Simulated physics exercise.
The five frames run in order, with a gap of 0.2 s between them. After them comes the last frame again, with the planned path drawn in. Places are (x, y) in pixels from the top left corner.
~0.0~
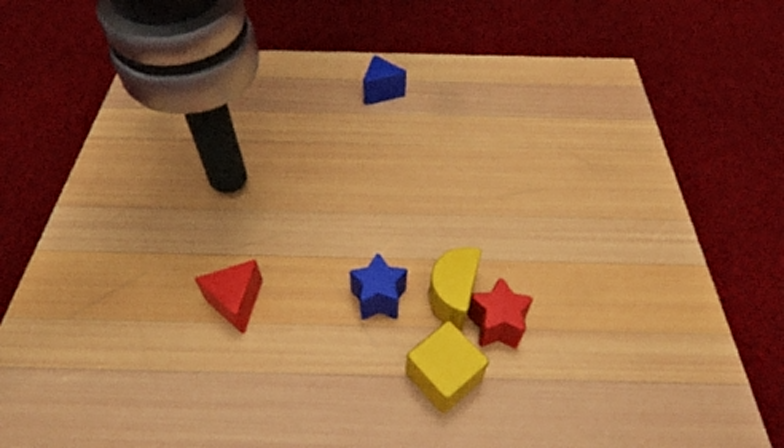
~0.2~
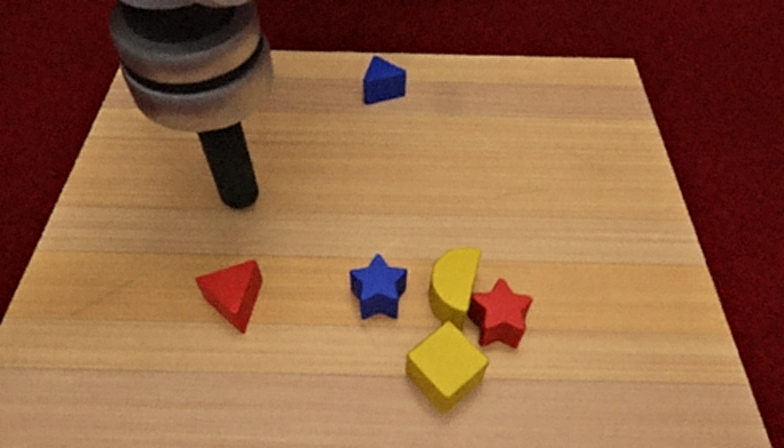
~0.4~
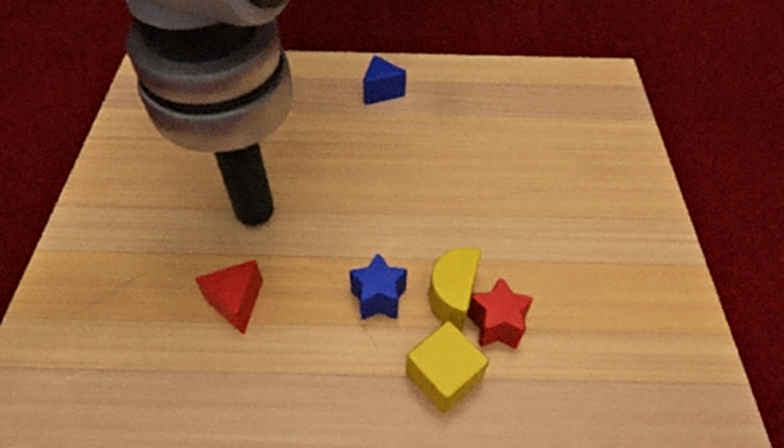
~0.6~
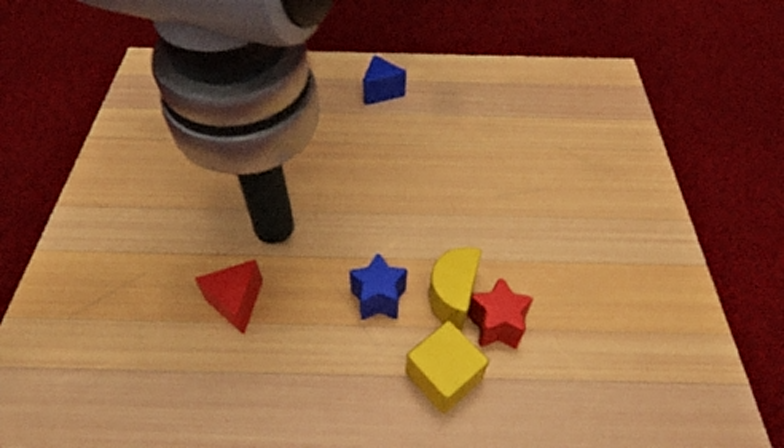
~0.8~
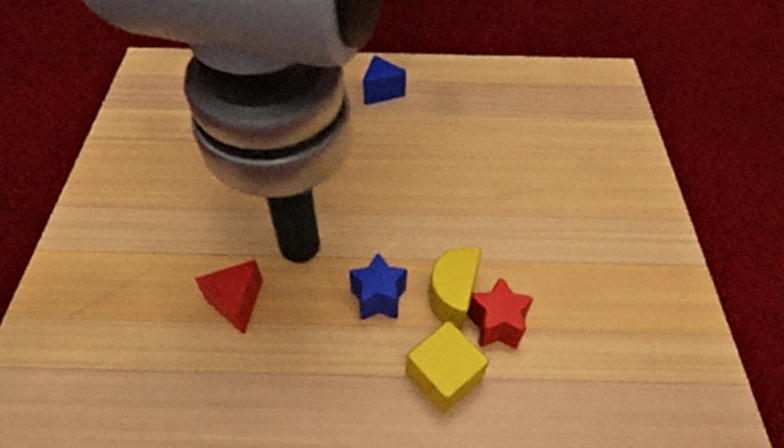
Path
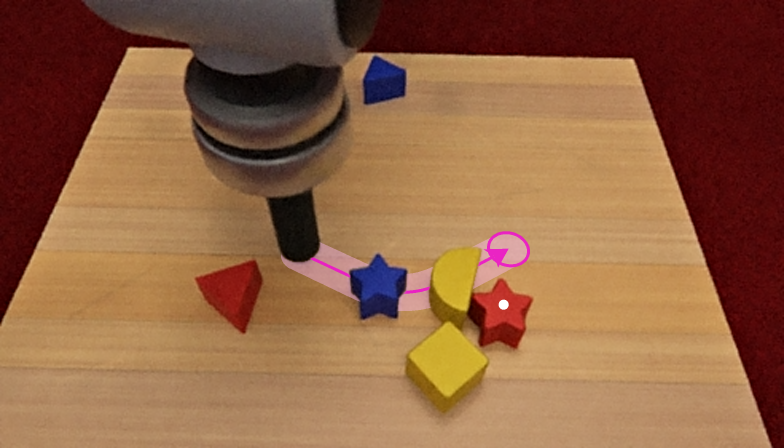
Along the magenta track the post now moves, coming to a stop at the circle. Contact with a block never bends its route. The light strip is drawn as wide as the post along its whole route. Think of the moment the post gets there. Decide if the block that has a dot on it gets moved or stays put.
If the post follows that path, the block that has a dot on it ends up shifted.
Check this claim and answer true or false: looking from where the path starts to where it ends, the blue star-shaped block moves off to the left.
Verdict: False.
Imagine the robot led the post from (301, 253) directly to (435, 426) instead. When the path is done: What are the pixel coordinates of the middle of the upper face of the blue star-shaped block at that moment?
The middle of the upper face of the blue star-shaped block will lie at about (412, 297) in the picture.
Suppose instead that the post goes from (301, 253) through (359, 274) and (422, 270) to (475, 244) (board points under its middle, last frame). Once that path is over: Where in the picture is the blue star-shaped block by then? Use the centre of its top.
Its top face will be centred at roughly (404, 291).
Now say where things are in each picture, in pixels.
In the first frame, lower end of the post at (229, 179), tops of blocks, red three-sided block at (229, 283), blue star-shaped block at (379, 278), yellow D-shaped block at (457, 274), red star-shaped block at (504, 305).
In the second frame, post at (240, 194), blocks as before.
In the third frame, post at (255, 210), blocks as before.
In the fourth frame, post at (275, 228), blocks as before.
In the fifth frame, post at (300, 246), red three-sided block at (229, 283), blue star-shaped block at (379, 278), yellow D-shaped block at (457, 274), red star-shaped block at (504, 305).
The drawn path runs from (301, 253) via (369, 285) and (445, 282), ending at (509, 249); the dot is on the red star-shaped block.
On the path given first. One third of the way, post at (369, 278); blue star-shaped block at (399, 290).
Two thirds of the way, post at (447, 274); blue star-shaped block at (426, 309), turned 35° clockwise; yellow D-shaped block at (494, 279), turned 35° clockwise; red star-shaped block at (527, 313).
At the end, post at (511, 241); red three-sided block not moved; blue star-shaped block at (426, 309), turned 35° clockwise; yellow D-shaped block at (512, 277), turned 55° clockwise; red star-shaped block at (531, 316), turned 15° clockwise.
